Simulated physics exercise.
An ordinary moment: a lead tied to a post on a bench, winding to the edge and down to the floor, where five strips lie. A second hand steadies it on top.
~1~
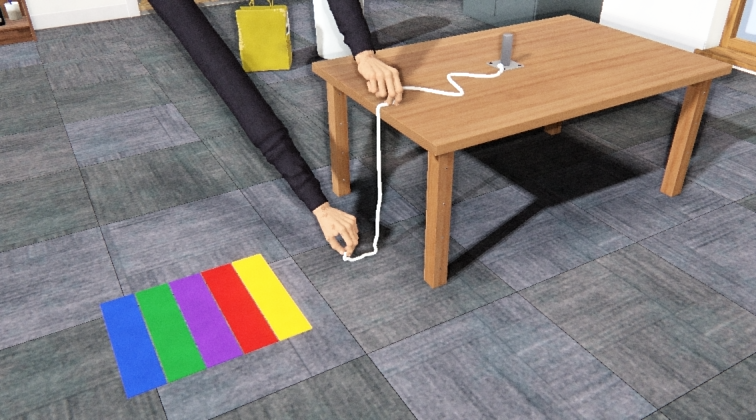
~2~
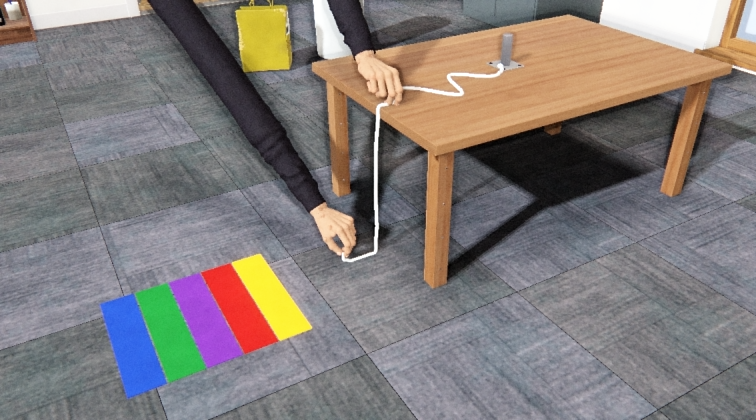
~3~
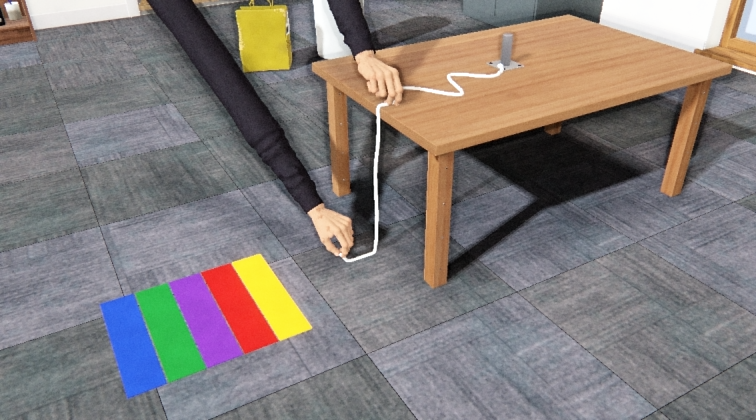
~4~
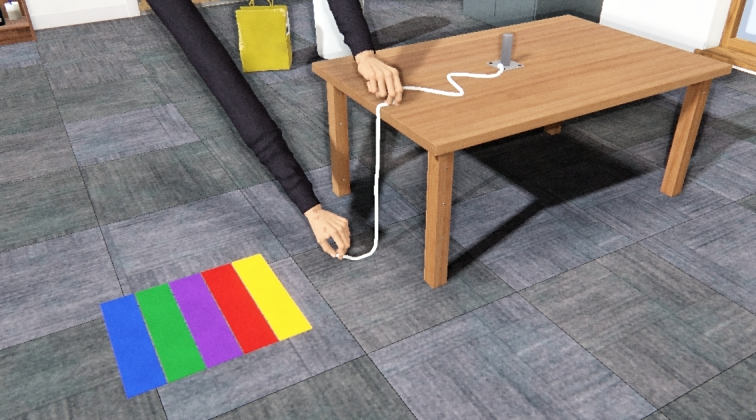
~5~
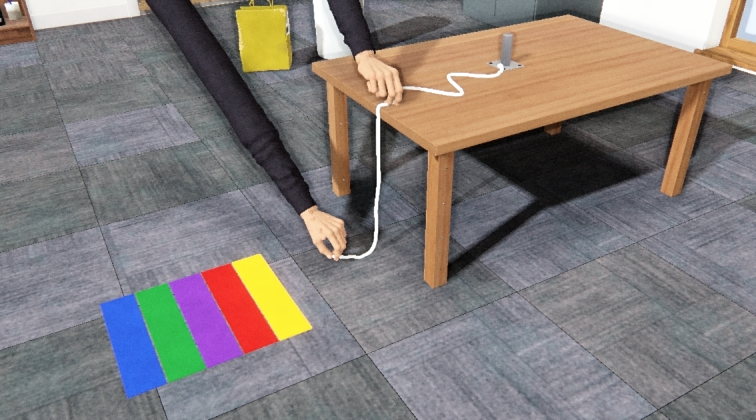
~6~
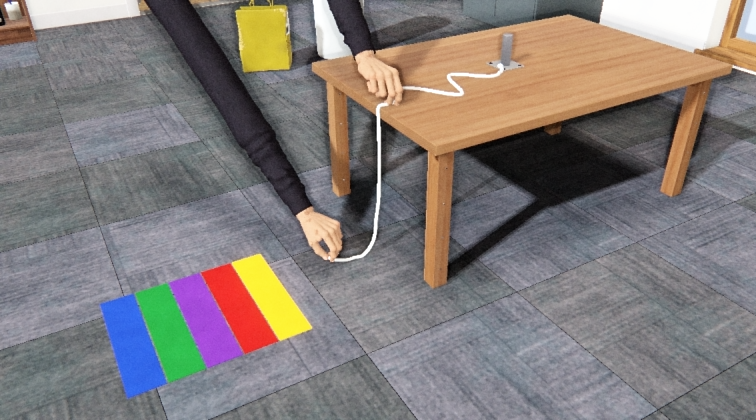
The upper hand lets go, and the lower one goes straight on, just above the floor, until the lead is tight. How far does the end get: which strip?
The end stops over the blue strip.
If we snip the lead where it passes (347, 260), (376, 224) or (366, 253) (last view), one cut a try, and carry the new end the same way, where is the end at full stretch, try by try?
Near (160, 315), (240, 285) and (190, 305).
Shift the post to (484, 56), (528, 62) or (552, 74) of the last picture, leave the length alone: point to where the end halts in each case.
About (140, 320), (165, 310) and (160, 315).
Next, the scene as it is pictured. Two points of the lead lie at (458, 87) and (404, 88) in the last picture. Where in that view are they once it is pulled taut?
About (415, 92), and the other about (351, 125).
Early on, end near (203, 300); over purple.
Midway, end near (158, 315); over green.
At the end of the slack, end near (130, 324); over blue. It gets as far as the blue strip.
